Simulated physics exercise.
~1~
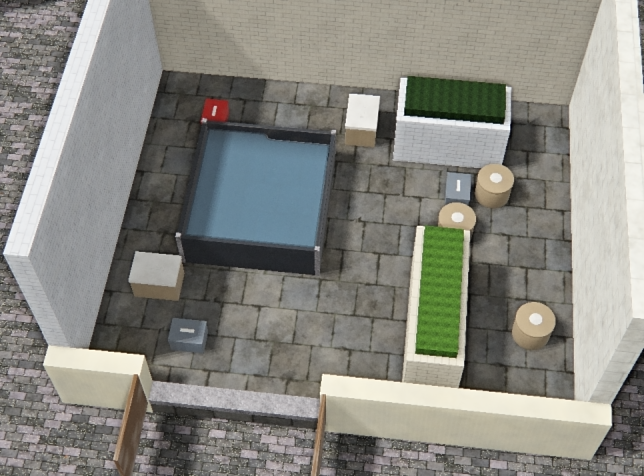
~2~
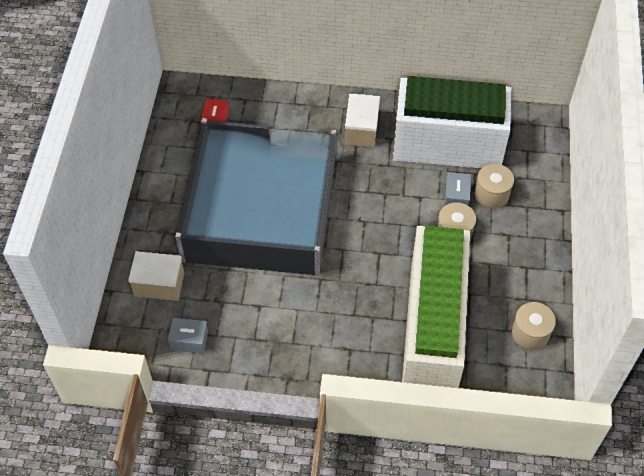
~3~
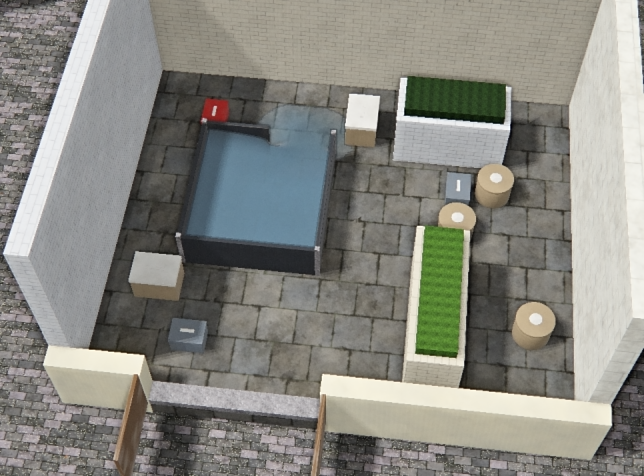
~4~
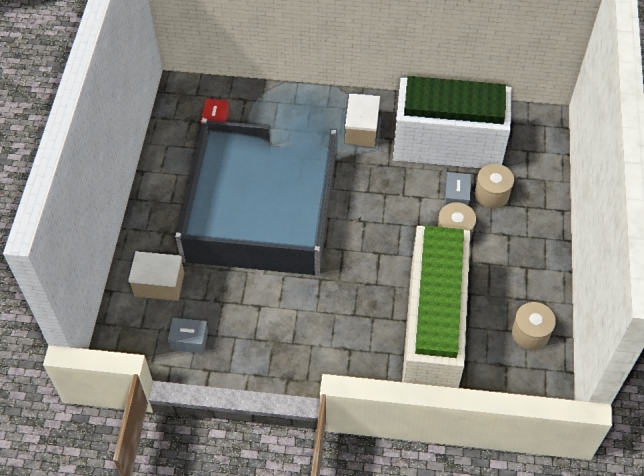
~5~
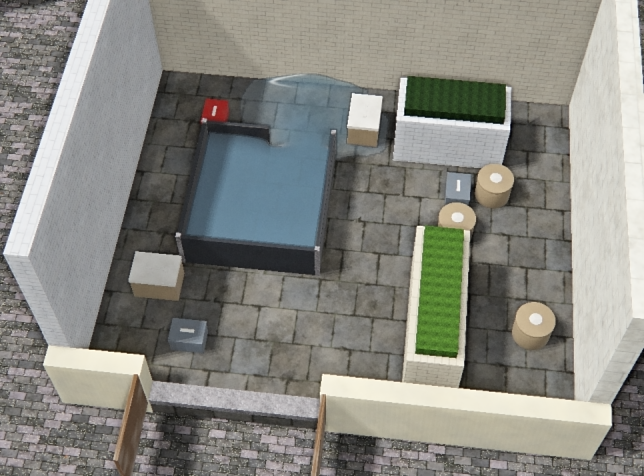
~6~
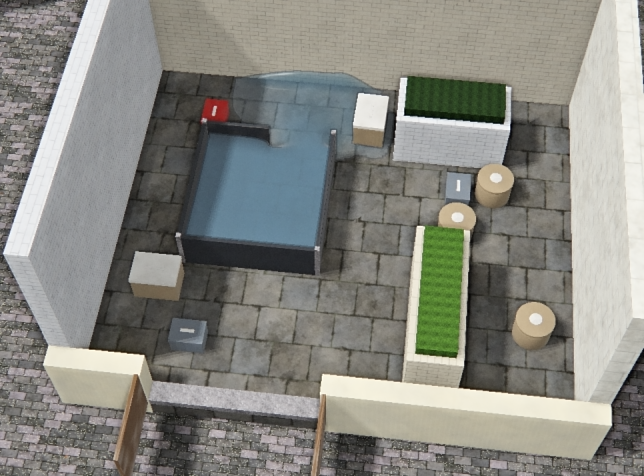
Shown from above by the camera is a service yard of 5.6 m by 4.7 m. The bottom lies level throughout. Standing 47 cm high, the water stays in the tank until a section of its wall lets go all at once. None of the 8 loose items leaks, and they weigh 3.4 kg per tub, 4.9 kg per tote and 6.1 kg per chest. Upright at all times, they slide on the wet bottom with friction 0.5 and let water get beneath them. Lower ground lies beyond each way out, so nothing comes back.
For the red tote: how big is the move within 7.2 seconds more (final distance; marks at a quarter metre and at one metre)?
Well, as for the red tote, it gets moved a long way.
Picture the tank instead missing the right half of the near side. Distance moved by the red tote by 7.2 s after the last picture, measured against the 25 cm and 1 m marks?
With that failure, the red tote remains in position.
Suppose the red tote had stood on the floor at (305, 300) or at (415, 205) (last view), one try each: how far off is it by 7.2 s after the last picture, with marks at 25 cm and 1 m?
Run one, it remains planted; run two, it remains planted.
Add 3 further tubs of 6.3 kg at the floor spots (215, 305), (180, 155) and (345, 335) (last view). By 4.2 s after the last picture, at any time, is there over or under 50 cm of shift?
Taking them in order: Not far enough, far enough and not far enough.
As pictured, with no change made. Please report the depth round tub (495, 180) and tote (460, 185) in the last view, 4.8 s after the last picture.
First roughly 3 cm, second roughly 2 cm.
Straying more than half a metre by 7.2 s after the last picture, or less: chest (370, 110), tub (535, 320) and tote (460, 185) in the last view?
Item by item, they came out above the mark, above the mark and below the mark.
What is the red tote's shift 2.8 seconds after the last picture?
It has shifted about 40 cm.
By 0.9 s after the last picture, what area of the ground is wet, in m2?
Some 7.0 m2 of it.
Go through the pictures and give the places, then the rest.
The first picture shows the red tote at (214, 111) rests on the ground; water covers 2.6 m2; 0 of 8 have shifted.
The second picture shows the red tote at (214, 111) rests on the ground; 3.0 m2 under water; 0 of 8 have shifted.
The third picture shows the red tote at (214, 111) rests on the ground; water covers 3.5 m2; 0 of 8 have shifted.
The fourth picture shows the red tote at (214, 111), on the bottom; water covers 4.2 m2; 0 of 8 have shifted.
The fifth picture shows the red tote at (214, 111) rests on the ground; 4.4 m2 under water; 0 of 8 have shifted.
The sixth picture shows the red tote at (214, 111) rests on the ground; water covers 4.7 m2; 1 of 8 have shifted.
Then, 0.9 s after the last picture the red tote is near (214, 111), 0.0 m from its start, aground; 0 of 8 are out; 0 afloat.
Then, 2.8 s after the last picture the red tote is near (191, 131), 0.4 m from its start, aground; 0 of 8 are out; 0 afloat.
Then, 4.8 s after the last picture the red tote is near (141, 269), 2.5 m from its start, afloat; 0 of 8 are out; 4 afloat.
Then, 7.2 s after the last picture the red tote is near (219, 394), 4.1 m from its start, aground; 1 of 8 are out; 5 afloat.
